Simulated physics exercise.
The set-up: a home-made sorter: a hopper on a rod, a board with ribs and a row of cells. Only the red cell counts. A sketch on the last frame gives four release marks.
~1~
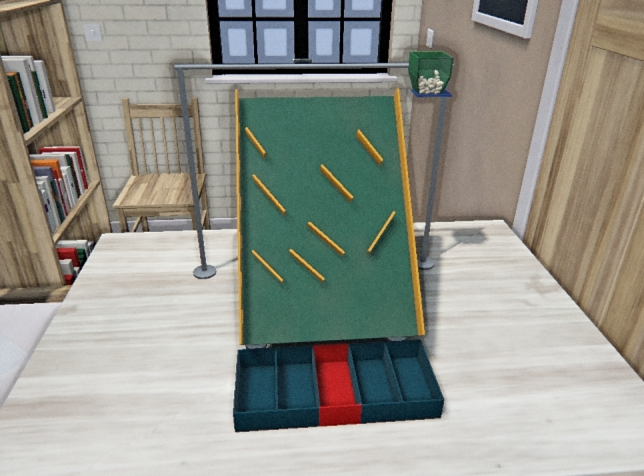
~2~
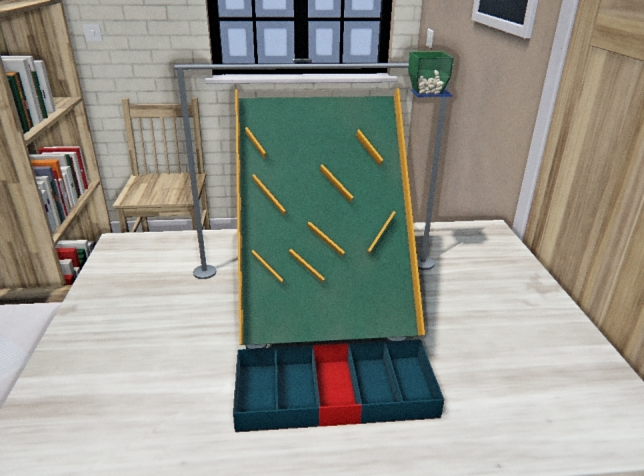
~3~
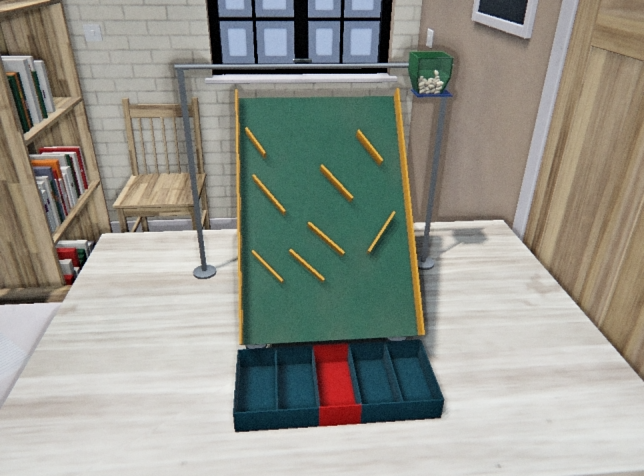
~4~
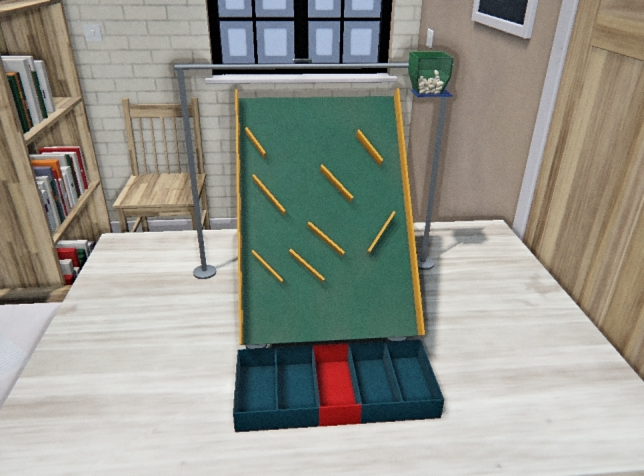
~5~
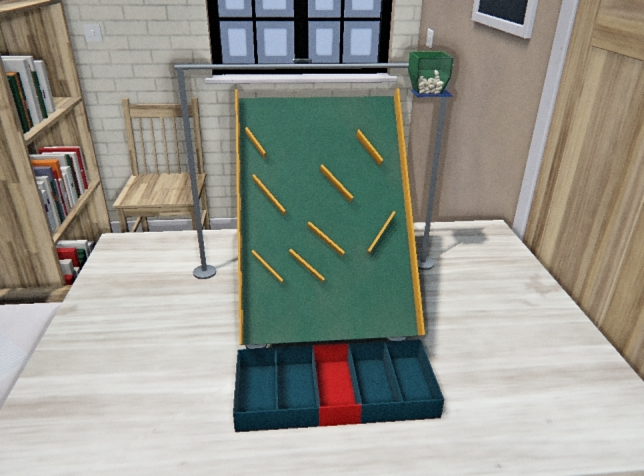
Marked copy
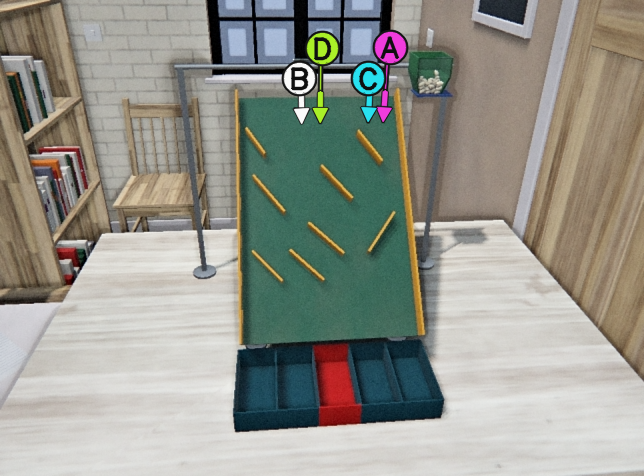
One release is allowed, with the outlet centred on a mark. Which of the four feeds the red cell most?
The answer is mark D.
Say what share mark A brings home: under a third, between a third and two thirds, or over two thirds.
Under a third.
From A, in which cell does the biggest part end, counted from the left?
It is the fifth one.
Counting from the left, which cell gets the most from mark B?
The fourth.
On the marked copy, mark A meets the board at (383, 116); mark B meets the board at (301, 118); mark C meets the board at (368, 116); mark D meets the board at (320, 117).
For mark A, about a quarter in the red cell, most in other cells, a stray few held on the board, a stray few outside the box.
For mark B, a small part in the red cell, most in other cells.
For mark C, a small part in the red cell, most in other cells, a stray few outside the box.
For mark D, about a third in the red cell, about two thirds in other cells.
